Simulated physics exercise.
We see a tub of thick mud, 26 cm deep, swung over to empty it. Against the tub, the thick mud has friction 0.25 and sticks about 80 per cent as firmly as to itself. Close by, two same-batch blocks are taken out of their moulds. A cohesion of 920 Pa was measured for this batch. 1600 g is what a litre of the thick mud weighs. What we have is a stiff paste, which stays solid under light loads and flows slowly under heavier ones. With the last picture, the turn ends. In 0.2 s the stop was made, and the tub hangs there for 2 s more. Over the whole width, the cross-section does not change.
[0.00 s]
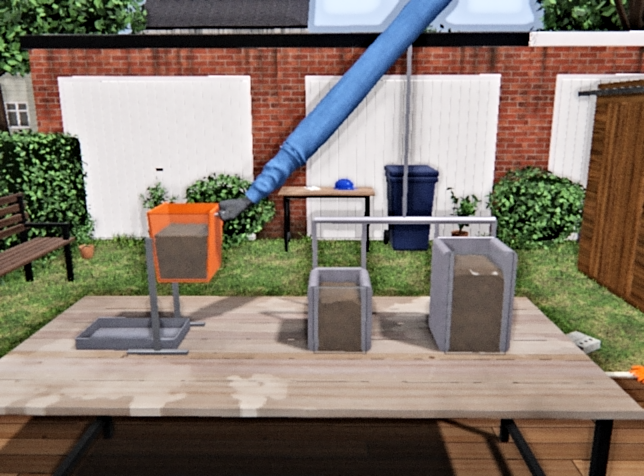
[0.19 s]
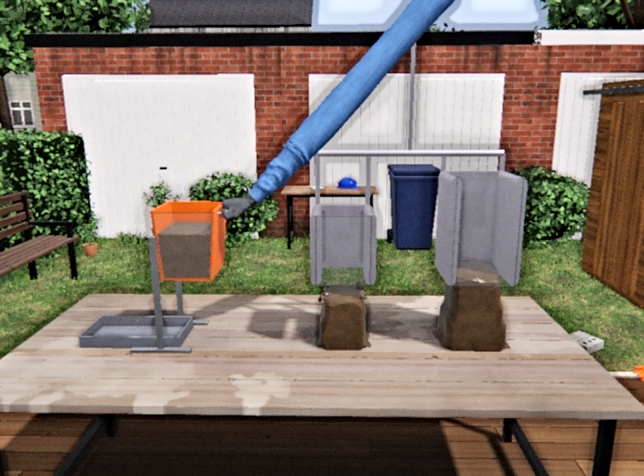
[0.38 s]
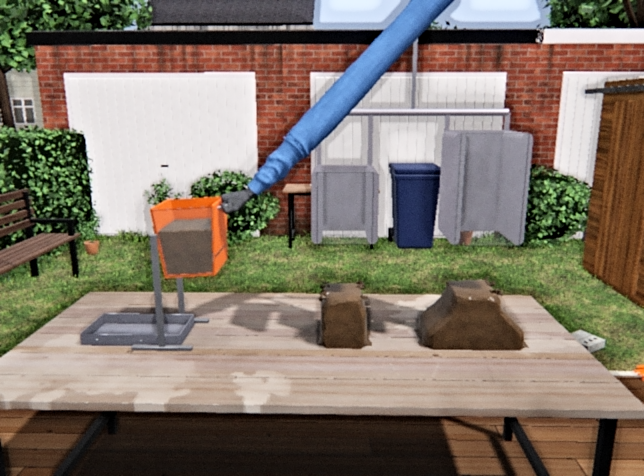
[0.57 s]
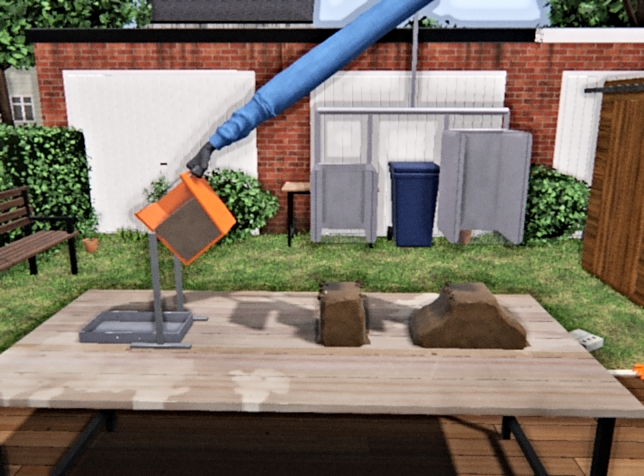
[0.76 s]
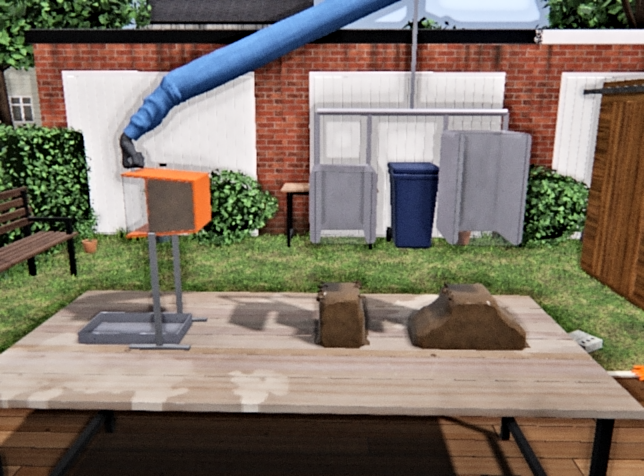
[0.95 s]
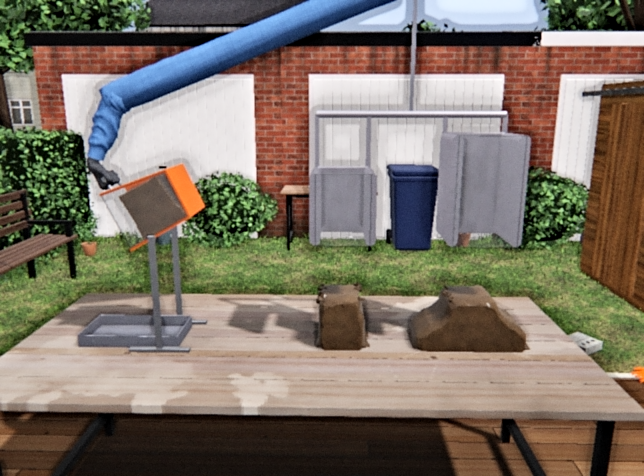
A blue-sleeved arm reaches in from above a pale wooden table in a sunny garden, seen straight on by a still camera before a brick wall with white panels. An orange-edged tub of brown mud sits on a grey stand at left, two grey moulds at right. The moulds lift off, the exposed blocks slump, the right one spreading wider, and the arm swings the tub over anticlockwise.
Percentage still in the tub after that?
Some 0 %.
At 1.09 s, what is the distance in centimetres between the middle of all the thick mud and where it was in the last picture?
About 8 cm.
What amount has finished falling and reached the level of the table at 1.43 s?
About 25 per cent.
By 1.09 s, the tub is at 115 degrees and holds 92 %.
By 1.26 s, the tub is at 115 degrees and holds 27 %.
By 1.43 s, the tub is at 115 degrees and holds 0 %.
By 1.60 s, the tub is at 115 degrees and holds 0 %.
By 2.95 s, at the end, the tub is at 115 degrees and holds 0 %.
